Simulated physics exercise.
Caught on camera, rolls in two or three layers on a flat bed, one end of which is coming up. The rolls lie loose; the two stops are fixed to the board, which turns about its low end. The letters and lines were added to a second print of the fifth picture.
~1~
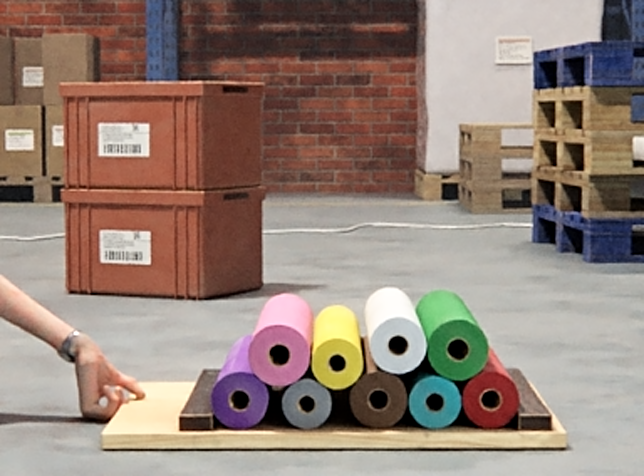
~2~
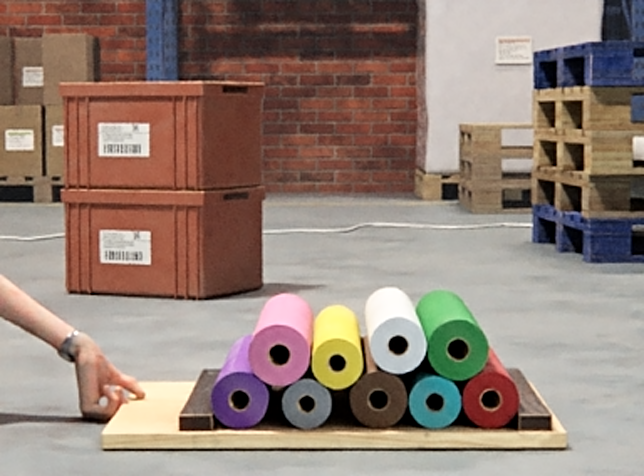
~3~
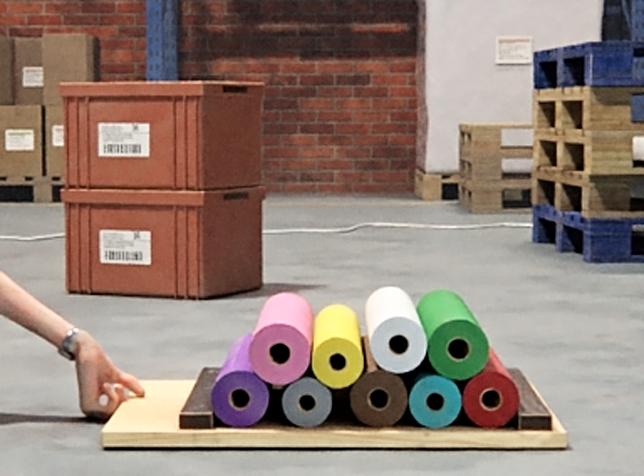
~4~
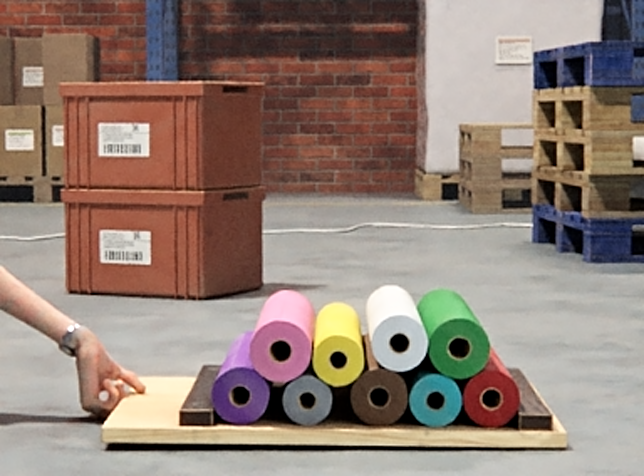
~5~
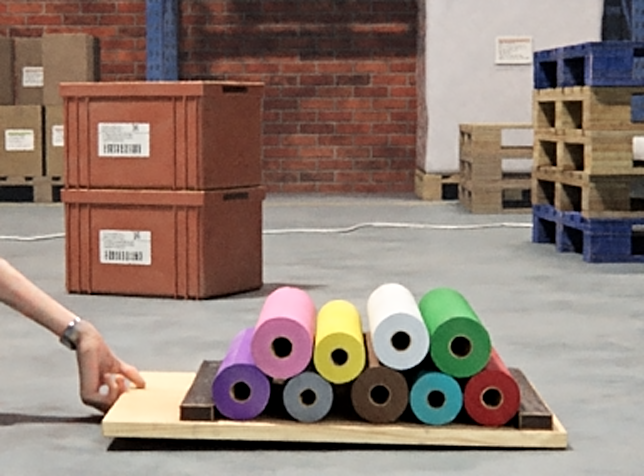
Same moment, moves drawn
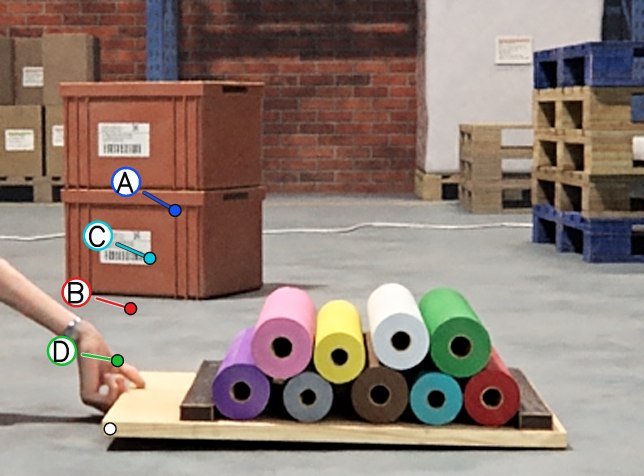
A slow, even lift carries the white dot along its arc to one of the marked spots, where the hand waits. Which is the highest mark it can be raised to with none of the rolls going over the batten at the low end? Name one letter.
Raise it to B.
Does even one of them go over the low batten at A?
At A: Yes.
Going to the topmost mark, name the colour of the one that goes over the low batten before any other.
It is the green one.
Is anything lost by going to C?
Yes, at C.
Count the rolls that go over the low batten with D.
The count is none.
On the marked copy, A at (175, 211); B at (131, 309); C at (150, 259); D at (118, 360); the white dot at (110, 429).
With B. Early on, board at 13°.
Further on, board at 17°.
At the end, board at 17°, none over the low batten.
As for the rest, A four over the low batten (yellow, green, pink, white); C four over the low batten (yellow, green, pink, white); D none over the low batten.
